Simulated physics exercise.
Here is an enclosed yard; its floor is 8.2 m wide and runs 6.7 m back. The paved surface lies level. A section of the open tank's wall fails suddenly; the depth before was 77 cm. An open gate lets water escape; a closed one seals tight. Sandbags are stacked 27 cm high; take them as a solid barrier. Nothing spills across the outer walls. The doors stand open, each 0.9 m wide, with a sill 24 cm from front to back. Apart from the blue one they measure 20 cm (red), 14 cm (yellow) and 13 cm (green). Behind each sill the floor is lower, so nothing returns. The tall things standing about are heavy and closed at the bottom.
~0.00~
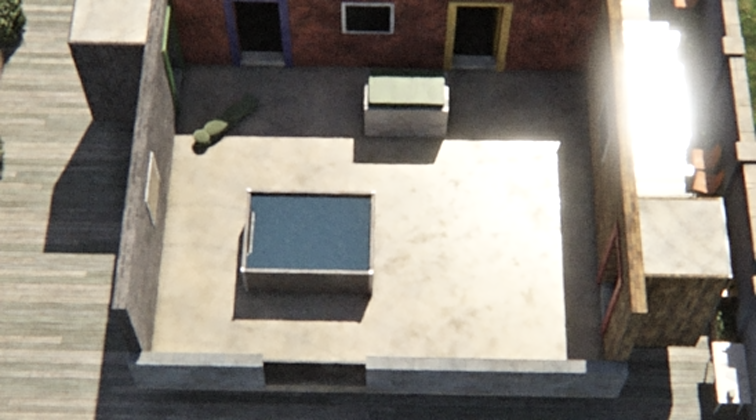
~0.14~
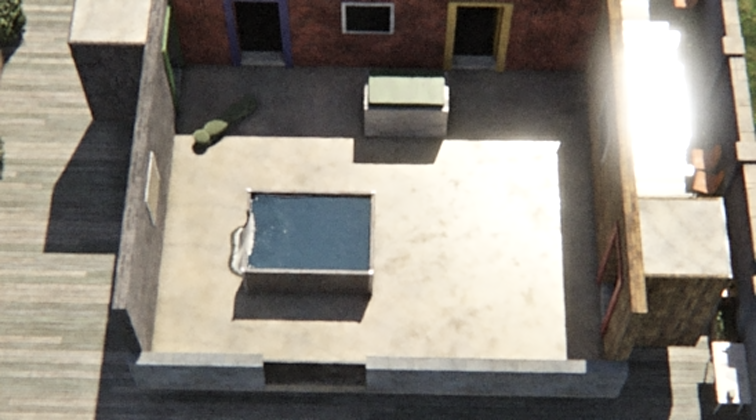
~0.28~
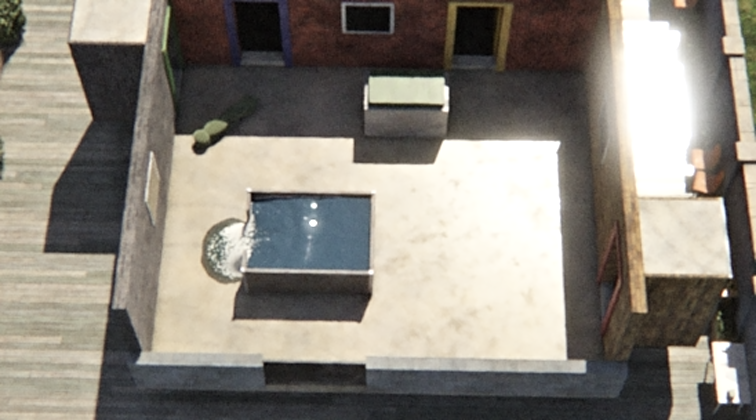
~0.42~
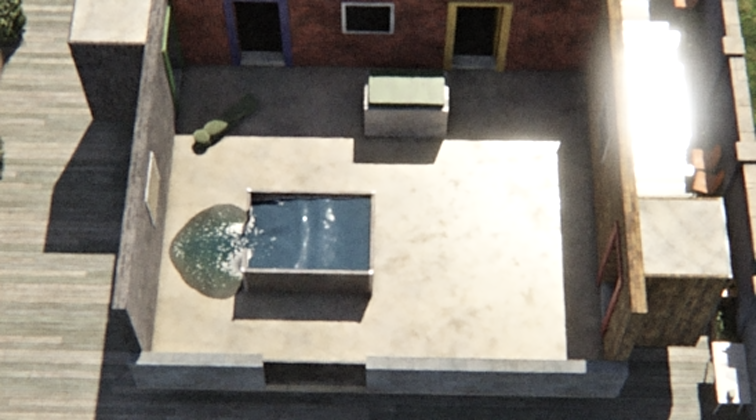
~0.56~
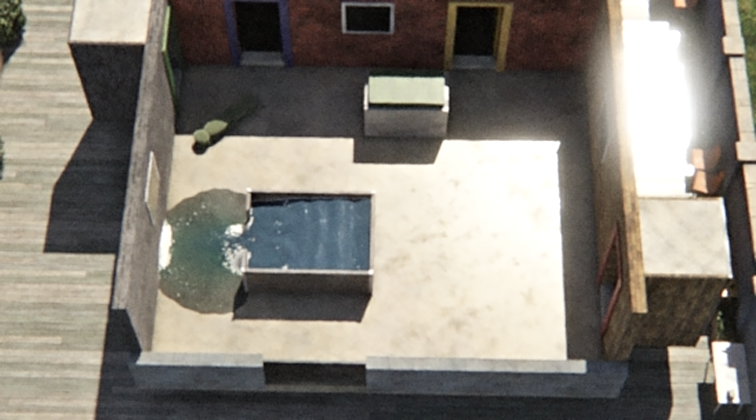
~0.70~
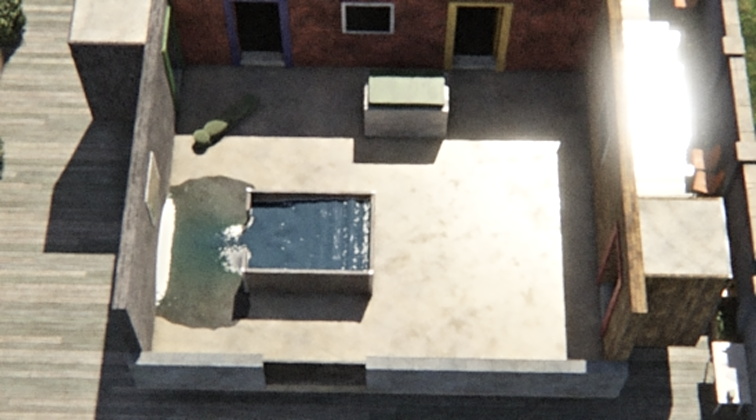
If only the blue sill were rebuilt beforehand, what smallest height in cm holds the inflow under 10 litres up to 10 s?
Some 6 cm above the ground.
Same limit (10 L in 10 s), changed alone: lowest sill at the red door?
Roughly 8.0 cm at red.
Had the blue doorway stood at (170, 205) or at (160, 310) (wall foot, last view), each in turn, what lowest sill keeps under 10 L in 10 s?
About 29 and 22 cm.
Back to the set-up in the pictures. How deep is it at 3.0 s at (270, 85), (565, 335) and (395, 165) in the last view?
About 5, 0 and 0 cm.
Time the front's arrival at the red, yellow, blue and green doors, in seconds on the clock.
Arrival: Red 5.5 s, yellow 4.5 s, blue 2.4 s, green 1.6 s.
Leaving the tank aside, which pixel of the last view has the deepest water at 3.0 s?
Near (152, 360).
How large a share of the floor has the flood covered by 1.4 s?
Some 10 per cent of it.
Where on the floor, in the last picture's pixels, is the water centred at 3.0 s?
Near (253, 243).
After 1.4 s water covers 10 % of the floor, deepest (42 cm) near (163, 254); it has not reached the blue door.
After 3.0 s water covers 35 % of the floor, deepest (32 cm) near (152, 360); 9 cm at the blue door, 0 litres in over its 15 cm sill.
After 10.0 s water covers 95 % of the floor, deepest (12 cm) near (588, 179); 5 cm at the blue door, 0 litres in over its 15 cm sill.
At the blue door as built, the water arrived by 2.5 s and peaked near 10 cm at 3.6 s.
Run again over the same 10 s with other heights there, 20 litres in over 5 cm, 6 litres over 7 cm. The limit of 10 litres is kept from about 6 cm up.
